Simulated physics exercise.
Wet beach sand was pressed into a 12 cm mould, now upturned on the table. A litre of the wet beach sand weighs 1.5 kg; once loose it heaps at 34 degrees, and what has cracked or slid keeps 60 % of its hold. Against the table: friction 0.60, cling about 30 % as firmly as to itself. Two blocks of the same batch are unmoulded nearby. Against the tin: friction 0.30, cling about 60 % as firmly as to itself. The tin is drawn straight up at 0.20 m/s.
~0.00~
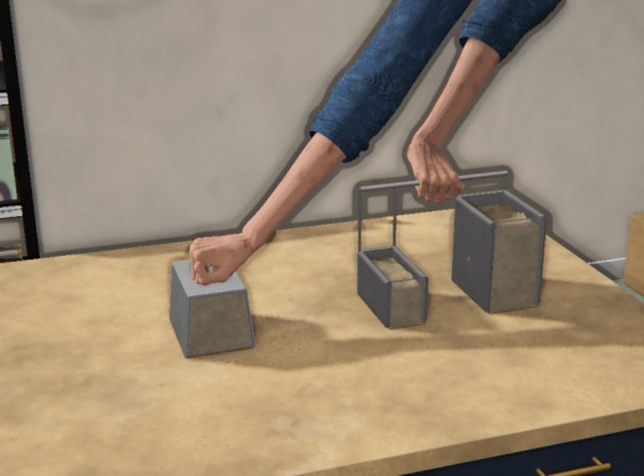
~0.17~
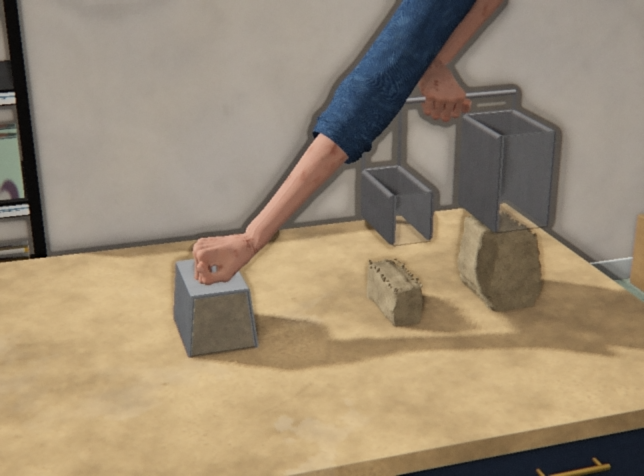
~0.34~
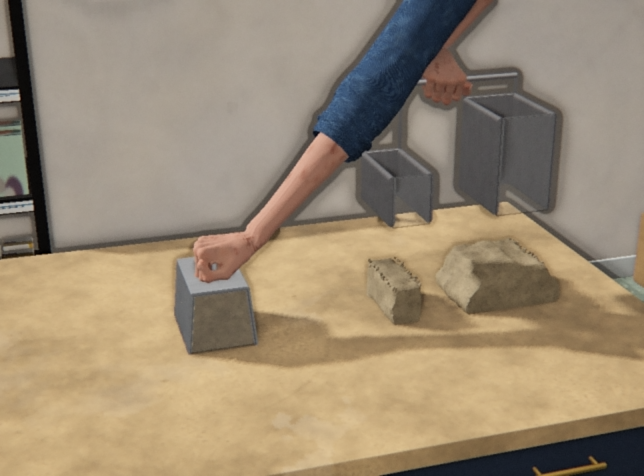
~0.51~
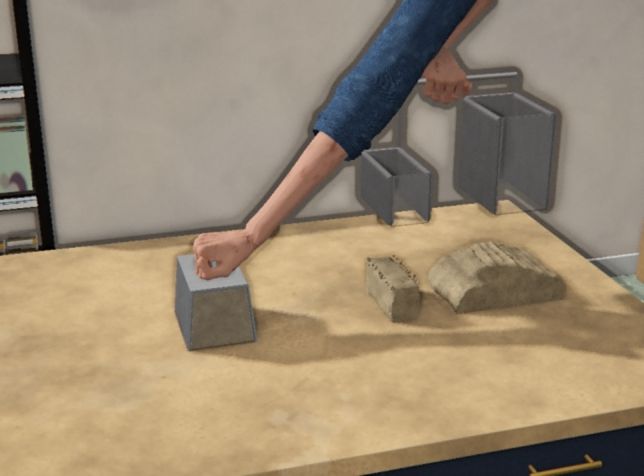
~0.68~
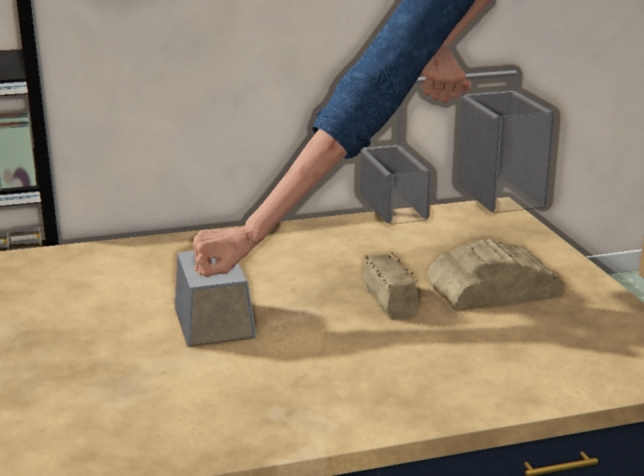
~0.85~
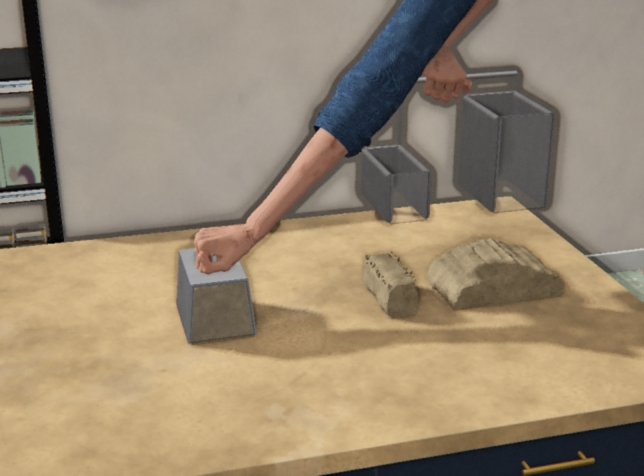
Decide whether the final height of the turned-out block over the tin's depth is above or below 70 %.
The result is below 70 %.
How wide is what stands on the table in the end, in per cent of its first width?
Some 170 %.
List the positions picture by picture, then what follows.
The first picture shows top corner of the tin at (192, 300), not yet moved; top of the wet beach sand at (229, 295); blocks stand 8.3 cm, 17 cm (left to right).
The second picture shows top corner of the tin at (195, 299), not yet moved; top of the wet beach sand at (232, 295); blocks stand 8.3 cm, 16 cm (left to right).
The third picture shows top corner of the tin at (195, 297), not yet moved; top of the wet beach sand at (231, 293); blocks stand 8.2 cm, 9.1 cm (left to right).
The fourth picture shows top corner of the tin at (194, 294), not yet moved; top of the wet beach sand at (231, 290); blocks stand 8.1 cm, 8.4 cm (left to right).
The fifth picture shows top corner of the tin at (194, 291), not yet moved; top of the wet beach sand at (230, 287); blocks stand 8.1 cm, 8.3 cm (left to right).
The sixth picture shows top corner of the tin at (195, 288), moved 3 mm; top of the wet beach sand at (205, 289); blocks stand 8.0 cm, 8.3 cm (left to right).
After 1.19 s, the tin is up by 6.8 cm.
After 1.60 s, the tin is up by 15 cm; what stands on the table is 60 % of the tin's depth.
After 2.00 s, the tin is up by 23 cm; what stands on the table is 60 % of the tin's depth.
After 2.41 s, the tin is up by 24 cm; what stands on the table is 60 % of the tin's depth.
After 2.51 s, at the end, the tin is up by 24 cm; what stands on the table is 60 % of the tin's depth.
